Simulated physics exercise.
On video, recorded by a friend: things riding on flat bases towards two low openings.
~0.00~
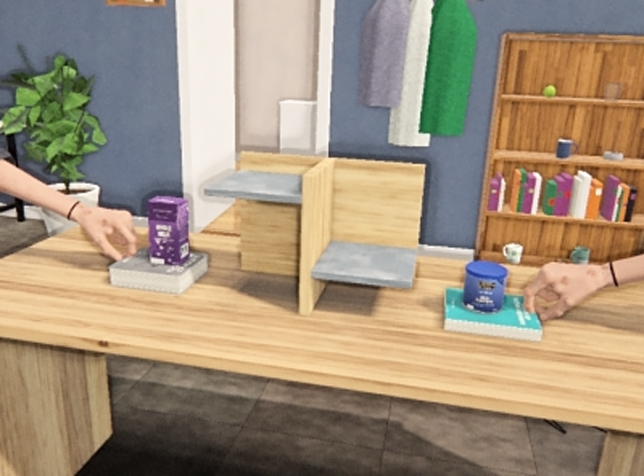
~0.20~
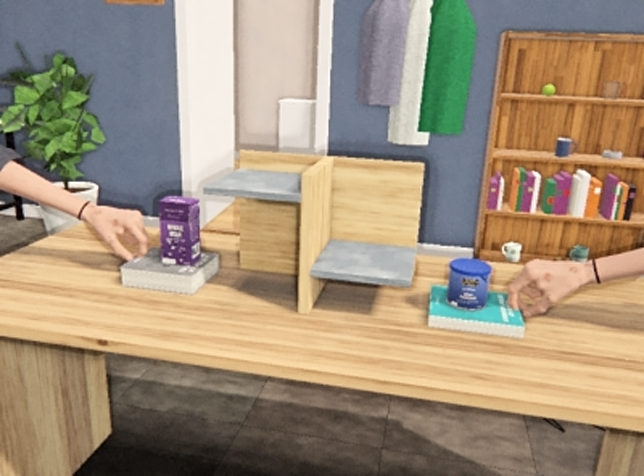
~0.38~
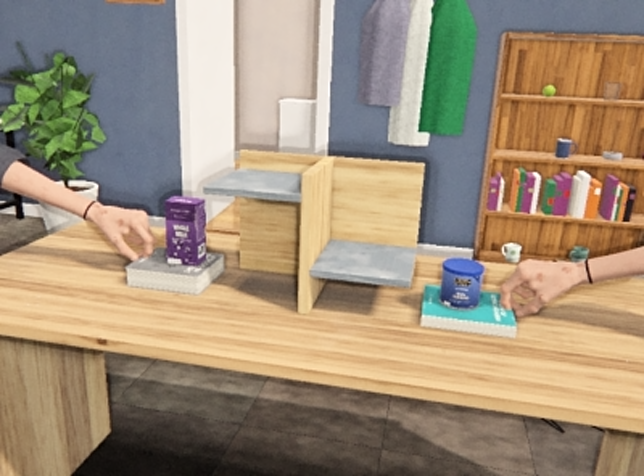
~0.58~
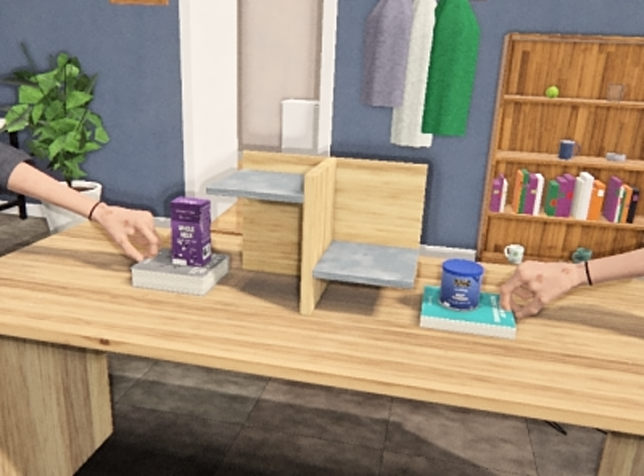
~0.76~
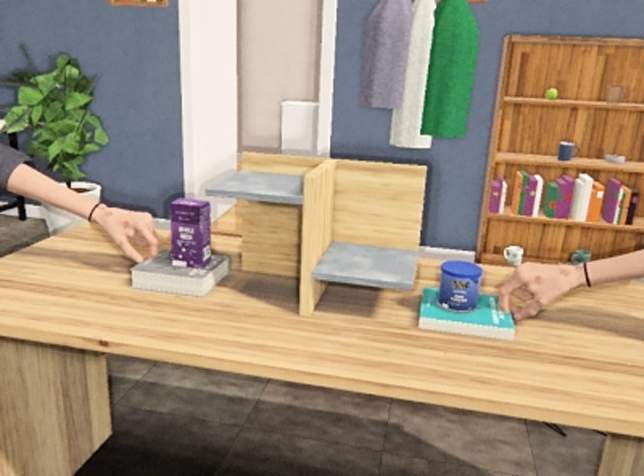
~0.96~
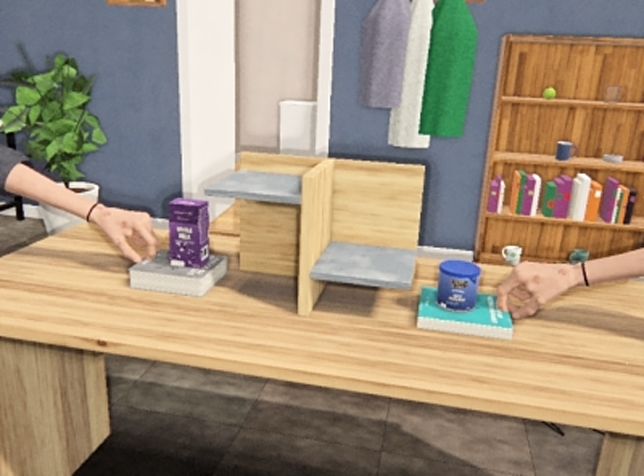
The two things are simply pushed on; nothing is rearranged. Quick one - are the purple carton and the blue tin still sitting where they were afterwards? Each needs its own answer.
The purple carton? Yes, still in its spot. The blue tin? No, it has been scraped off.
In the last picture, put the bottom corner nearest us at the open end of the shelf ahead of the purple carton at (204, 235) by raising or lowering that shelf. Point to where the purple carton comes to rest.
(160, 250) or so.
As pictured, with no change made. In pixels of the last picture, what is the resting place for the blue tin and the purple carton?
The blue tin ends at (429, 288) and the purple carton at (270, 242).
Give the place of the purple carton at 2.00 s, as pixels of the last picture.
I'd put its middle at about (232, 238).
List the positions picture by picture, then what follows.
In the first picture, hands sliding the things forward; purple carton (169, 231); blue tin (484, 287); grey book (160, 269).
In the second picture, hands sliding the things forward; blue tin (468, 284); shelf (317, 232).
In the third picture, hands sliding the things forward; purple carton (186, 231); turquoise book (466, 309).
In the fourth picture, hands sliding the things forward; blue tin (461, 285); grey book (182, 270).
In the fifth picture, hands sliding the things forward; purple carton (191, 233); shelf (319, 234).
In the sixth picture, hands sliding the things forward; purple carton (189, 233); blue tin (458, 286); turquoise book (463, 311).
After 2.00 s, purple carton riding along near (232, 238); blue tin pushed back on its carrier near (433, 284).
After 3.12 s, purple carton riding along near (270, 242); blue tin tipped 13° from how it was near (431, 283).
At rest (3.9 s), the purple carton rides in untouched, near (270, 242); the blue tin gets scraped off its spot, near (429, 288).
